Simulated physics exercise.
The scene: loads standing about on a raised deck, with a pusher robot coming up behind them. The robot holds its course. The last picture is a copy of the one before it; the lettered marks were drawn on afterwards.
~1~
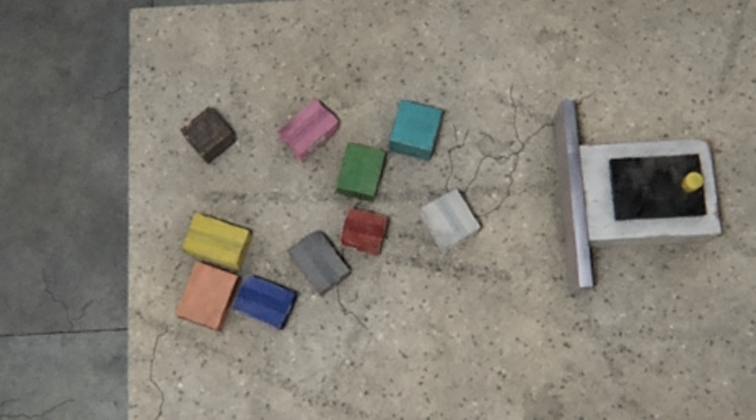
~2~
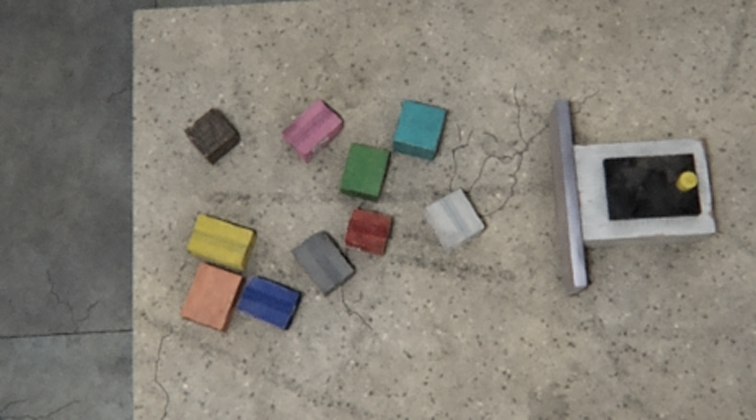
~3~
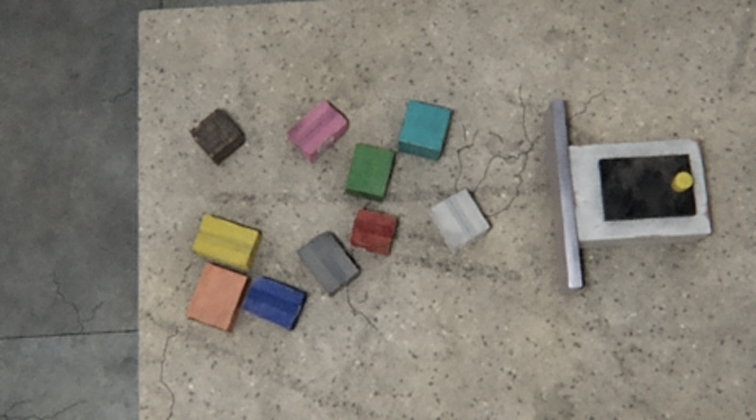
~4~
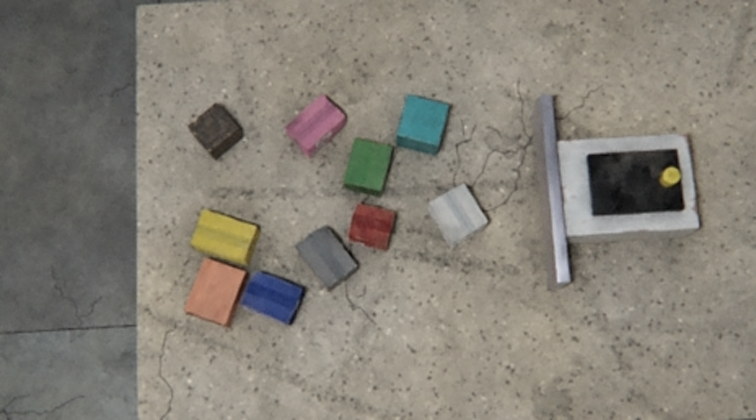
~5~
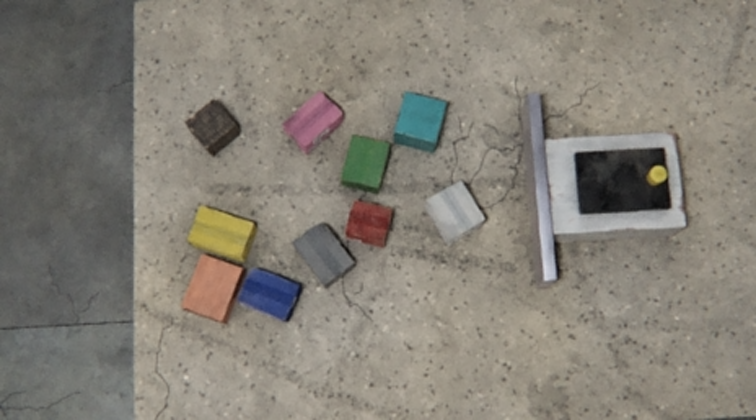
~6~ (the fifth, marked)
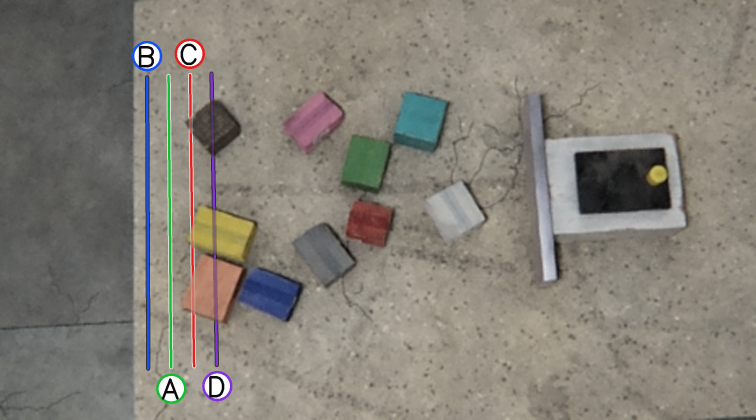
A pale pusher robot with a wide grey blade, a dark top panel and a yellow knob sits at the right of a speckled, cracked concrete deck, seen from above, with darker floor along the left. Ten loads lie scattered left of it: black, pink, turquoise, green, white, red, grey, yellow, orange and blue. The robot creeps left towards the unmoving loads while the view drifts slightly.
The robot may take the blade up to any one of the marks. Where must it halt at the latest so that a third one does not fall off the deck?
D is the last line within the limit.
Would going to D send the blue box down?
By then, no.
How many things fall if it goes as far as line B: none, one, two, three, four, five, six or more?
In all, six or more.
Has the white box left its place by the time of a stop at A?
By then, yes.
On the marked copy, A at (170, 217); B at (148, 218); C at (192, 216); D at (214, 215).
Following D. Soon after the start, robot (495, 187); turquoise crate (389, 126); grey box (320, 258).
Later, robot (377, 194); black crate (187, 128); yellow parcel (190, 243).
In the end, robot (285, 199); yellow parcel over the edge; black crate over the edge; two fallen.
As for the rest, A drops six; B drops nine; C drops five.
